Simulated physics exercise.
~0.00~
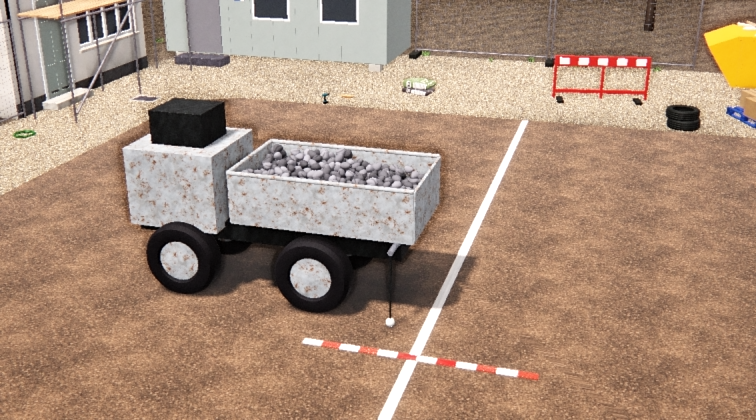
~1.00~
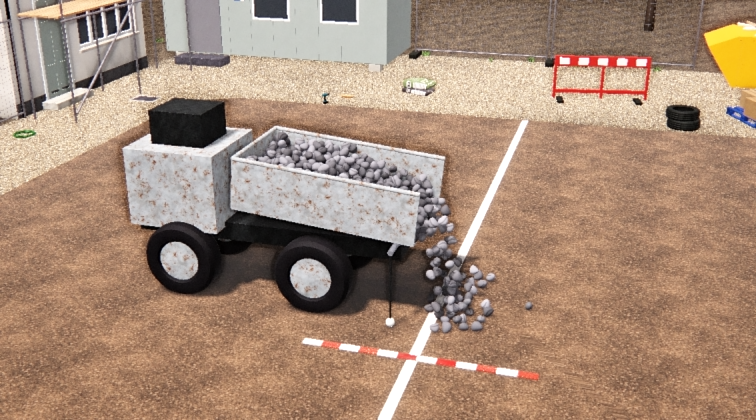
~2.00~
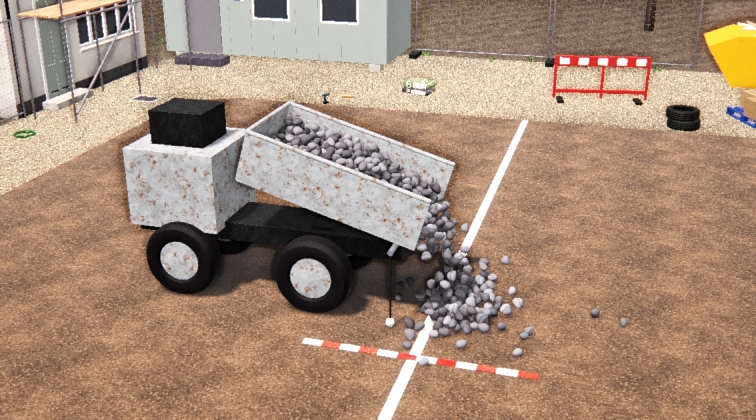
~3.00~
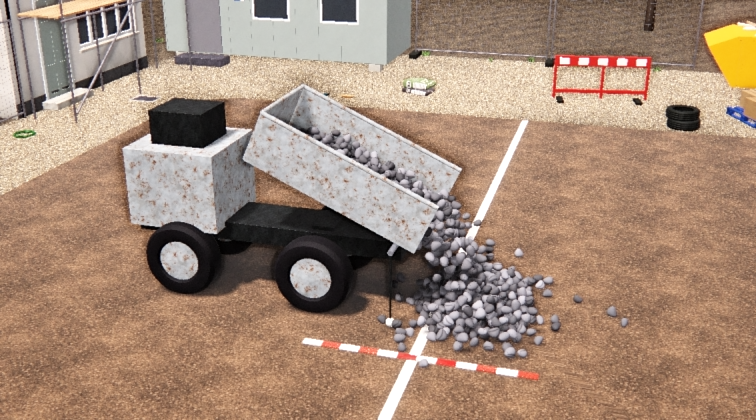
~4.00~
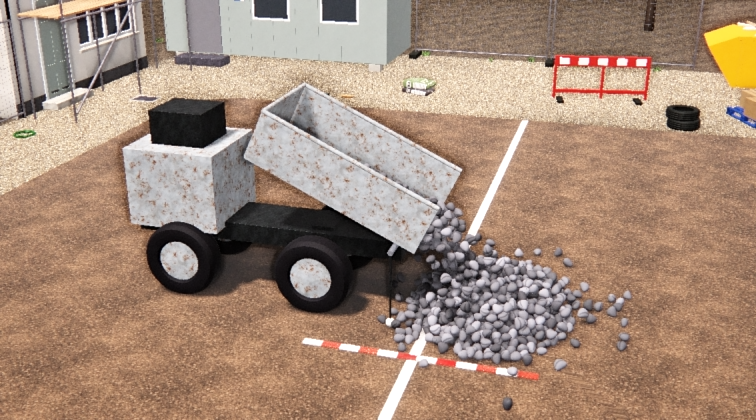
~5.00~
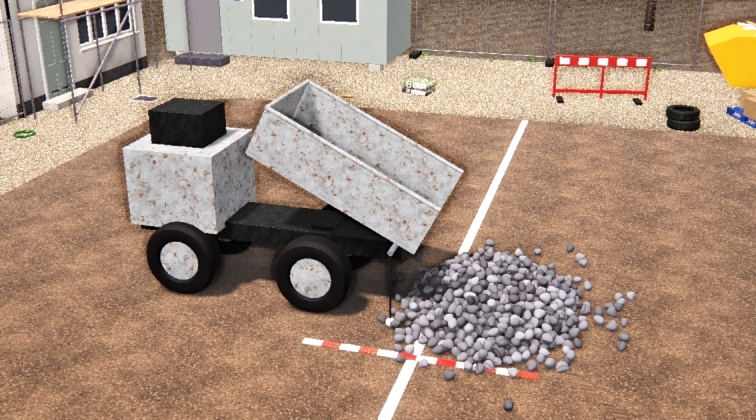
The video shows a stationary speckled grey tipper truck raising its body in stages, so that round grey stones pour from the right end onto brown ground, spreading into a heap mostly beyond a painted white line, with the body left tilted and empty.
